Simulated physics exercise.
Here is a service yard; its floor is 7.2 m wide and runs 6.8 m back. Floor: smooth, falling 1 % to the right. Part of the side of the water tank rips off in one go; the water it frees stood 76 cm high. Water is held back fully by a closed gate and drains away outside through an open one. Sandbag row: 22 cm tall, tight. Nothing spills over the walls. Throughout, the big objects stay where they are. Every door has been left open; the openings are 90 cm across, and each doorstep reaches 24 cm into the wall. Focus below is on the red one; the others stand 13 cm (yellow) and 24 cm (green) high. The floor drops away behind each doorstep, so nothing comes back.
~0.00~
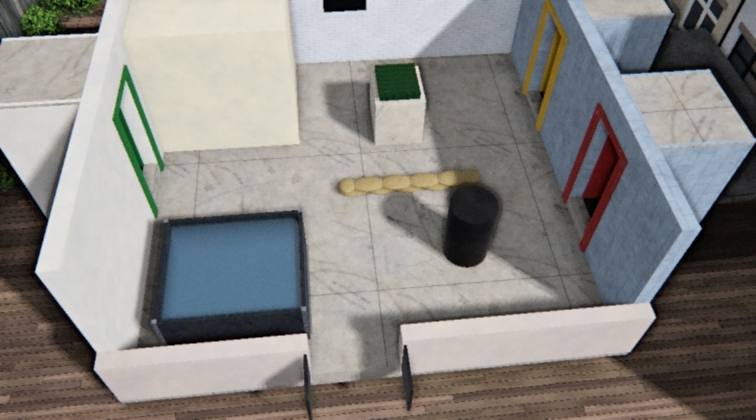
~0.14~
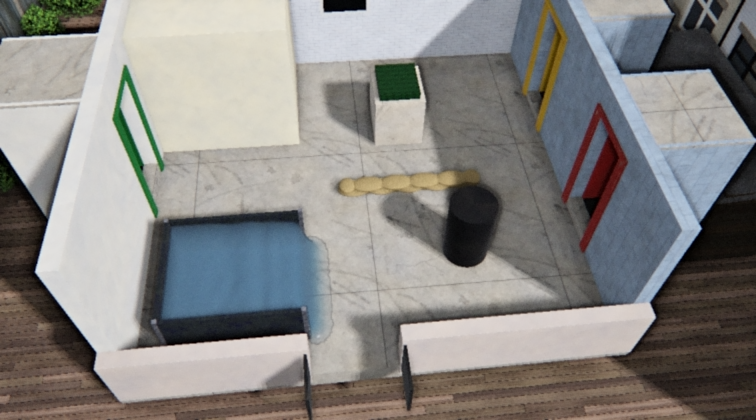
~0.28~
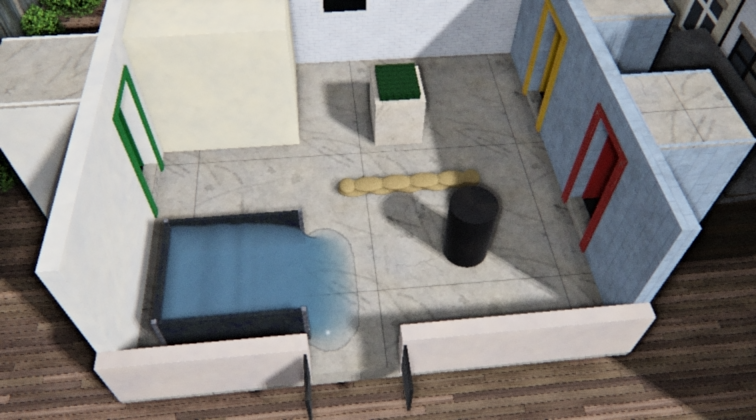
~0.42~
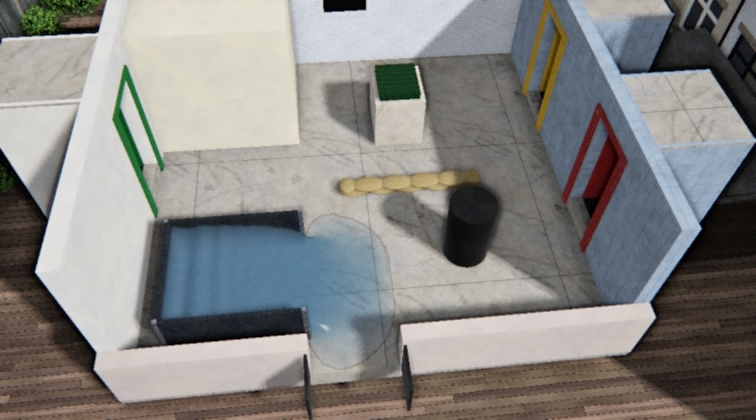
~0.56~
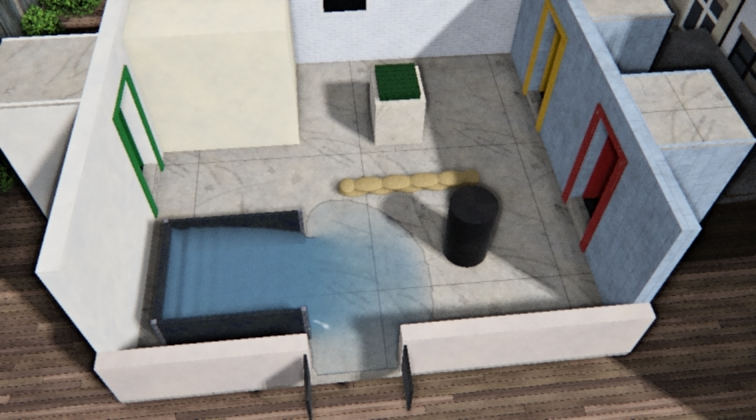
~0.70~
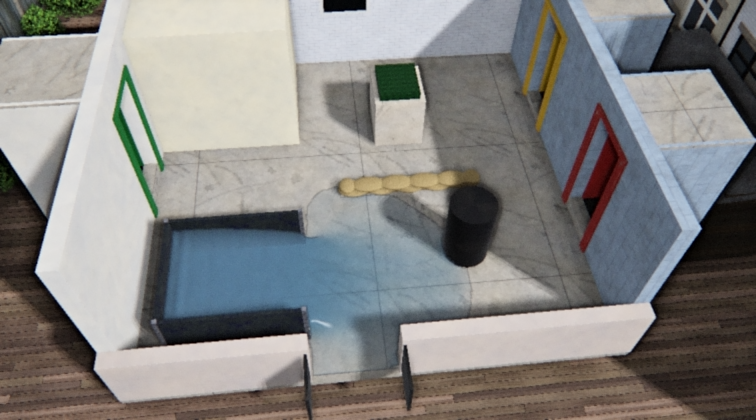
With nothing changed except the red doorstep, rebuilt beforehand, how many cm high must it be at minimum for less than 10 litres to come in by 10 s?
At least 27 cm or so.
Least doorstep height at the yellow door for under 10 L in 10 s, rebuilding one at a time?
For the yellow door, about 7.5 cm.
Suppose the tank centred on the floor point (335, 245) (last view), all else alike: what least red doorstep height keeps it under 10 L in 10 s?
Roughly 32 centimetres.
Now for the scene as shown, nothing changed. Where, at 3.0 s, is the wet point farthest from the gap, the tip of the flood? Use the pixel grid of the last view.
Somewhere near the pixel (512, 79).
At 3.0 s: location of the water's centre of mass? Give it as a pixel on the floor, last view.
(440, 261) or so.
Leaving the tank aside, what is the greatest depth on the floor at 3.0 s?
Up to some 41 centimetres, I'd say.
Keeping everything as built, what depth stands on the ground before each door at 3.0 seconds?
Yellow door: 5 cm; green door: 0 cm; red door: 24 cm.
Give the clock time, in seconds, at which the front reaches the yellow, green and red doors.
Front log: Yellow = 2.2 s, green = 9.0 s, red = 1.8 s.
After 1.4 s water covers 30 % of the floor, deepest (38 cm) near (436, 257); it has not reached the red door.
After 3.0 s water covers 40 % of the floor, deepest (41 cm) near (604, 333); 24 cm at the red door, 18 litres in over its 18 cm doorstep.
After 10.0 s water covers 90 % of the floor, deepest (13 cm) near (314, 66); 8 cm at the red door, 39 litres in over its 18 cm doorstep.
At the red door as built, the water arrived by 1.8 s and peaked near 30 cm at 2.6 s.
Run again over the same 10 s with other heights there, 23 litres in over 22.5 cm, 5 litres over 30.5 cm. The limit of 10 litres is kept from about 27 cm up.
